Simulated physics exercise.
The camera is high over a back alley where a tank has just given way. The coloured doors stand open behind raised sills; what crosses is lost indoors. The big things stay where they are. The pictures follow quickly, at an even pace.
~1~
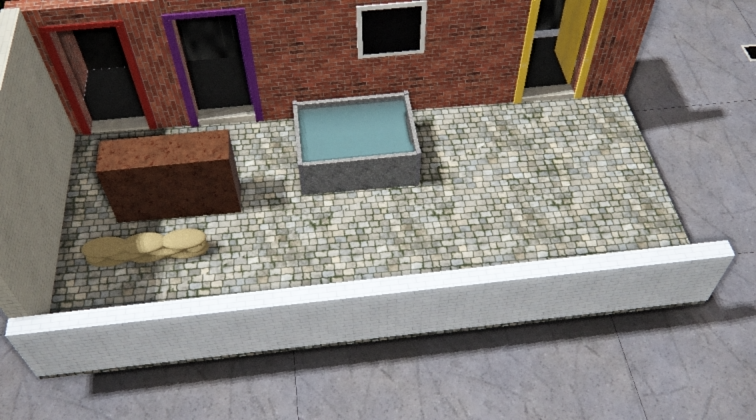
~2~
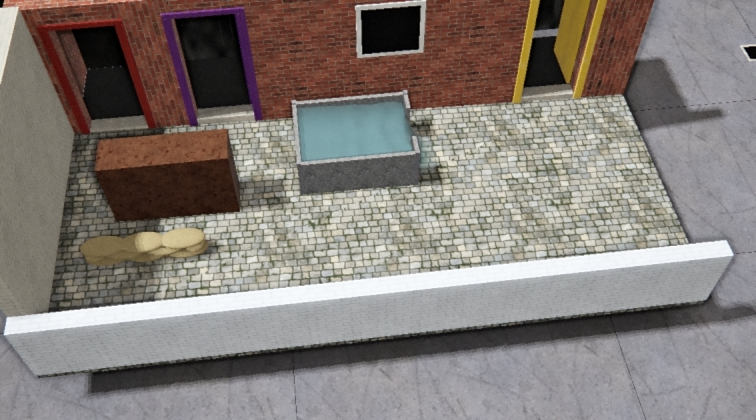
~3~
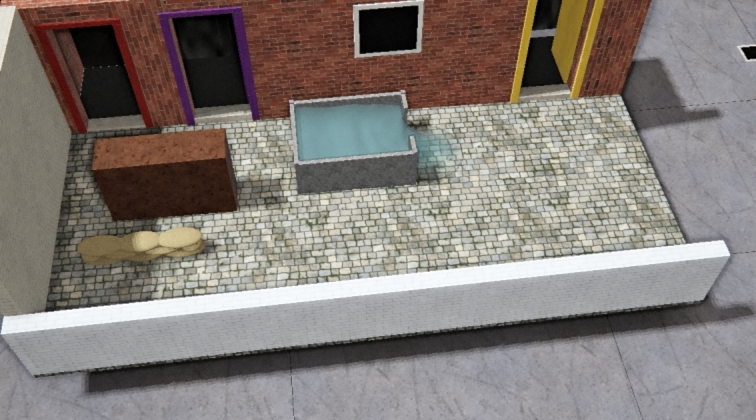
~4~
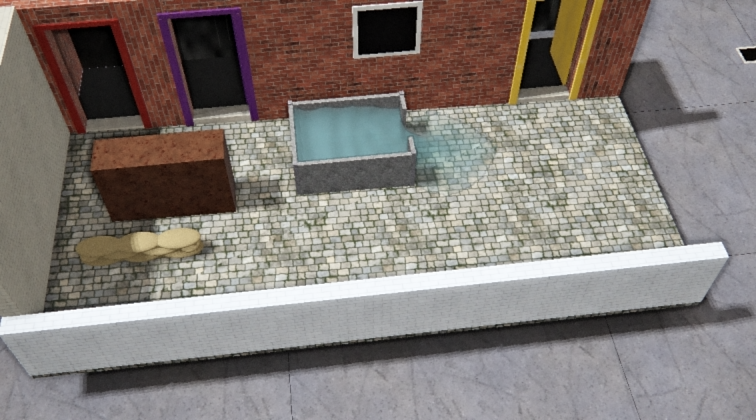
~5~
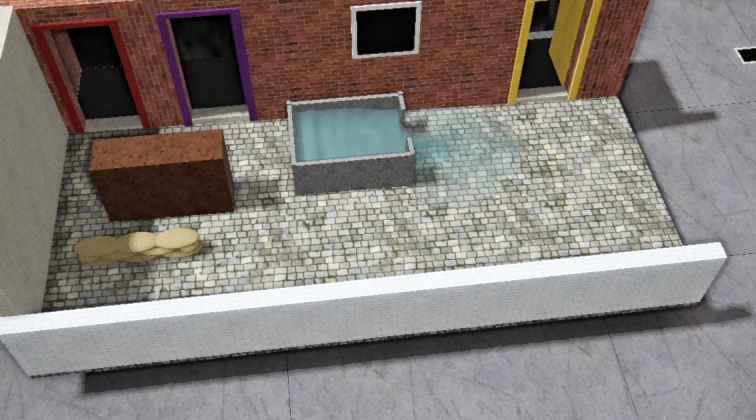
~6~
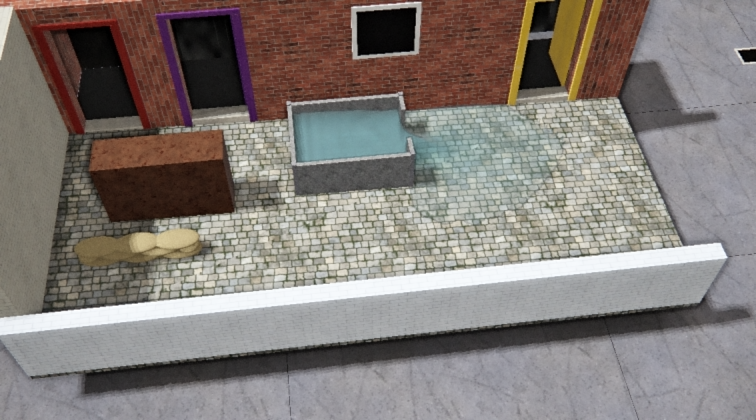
Water pours from a gap in the right side of a grey tank in a walled back alley and spreads rightward across the cobbles in a thin, widening sheet, below a brick wall with red, purple and yellow doorways.
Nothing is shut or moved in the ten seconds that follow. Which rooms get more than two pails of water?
In the end: The red door admits no more than that; the purple door admits no more than that; the yellow door admits no more than that.
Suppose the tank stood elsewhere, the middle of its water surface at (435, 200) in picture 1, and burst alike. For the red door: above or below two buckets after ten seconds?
Then: Red is under.
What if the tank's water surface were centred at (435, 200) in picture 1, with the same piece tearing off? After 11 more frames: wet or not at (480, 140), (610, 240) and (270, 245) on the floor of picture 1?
In turn: Dry, under water, no water.
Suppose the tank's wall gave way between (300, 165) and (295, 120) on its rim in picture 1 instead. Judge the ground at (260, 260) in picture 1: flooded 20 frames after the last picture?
At that place: Flooded.
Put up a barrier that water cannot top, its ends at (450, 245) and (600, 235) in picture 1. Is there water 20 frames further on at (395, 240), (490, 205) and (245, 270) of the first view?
As listed: No water, covered, free of water.
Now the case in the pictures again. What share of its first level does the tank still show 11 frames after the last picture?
Near 48 in a hundred.
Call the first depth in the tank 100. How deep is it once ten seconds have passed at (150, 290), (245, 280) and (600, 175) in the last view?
Roughly 0, 0 and 2 per cent, in turn.
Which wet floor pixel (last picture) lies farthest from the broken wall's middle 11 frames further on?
Around (670, 281).
A moment on, water covers 30 % of the floor; the red door not reached, the purple door not reached, the yellow door wet at the sill, nothing in.
Next, water covers 35 % of the floor; the red door not reached, the purple door not reached, the yellow door wet at the sill, nothing in.
Then, water covers 35 % of the floor; the red door not reached, the purple door not reached, the yellow door under two buckets in.
Later, water covers 30 % of the floor; the red door not reached, the purple door not reached, the yellow door under two buckets in.
In the end, water covers 10 % of the floor; the red door not reached, the purple door not reached, the yellow door under two buckets in.
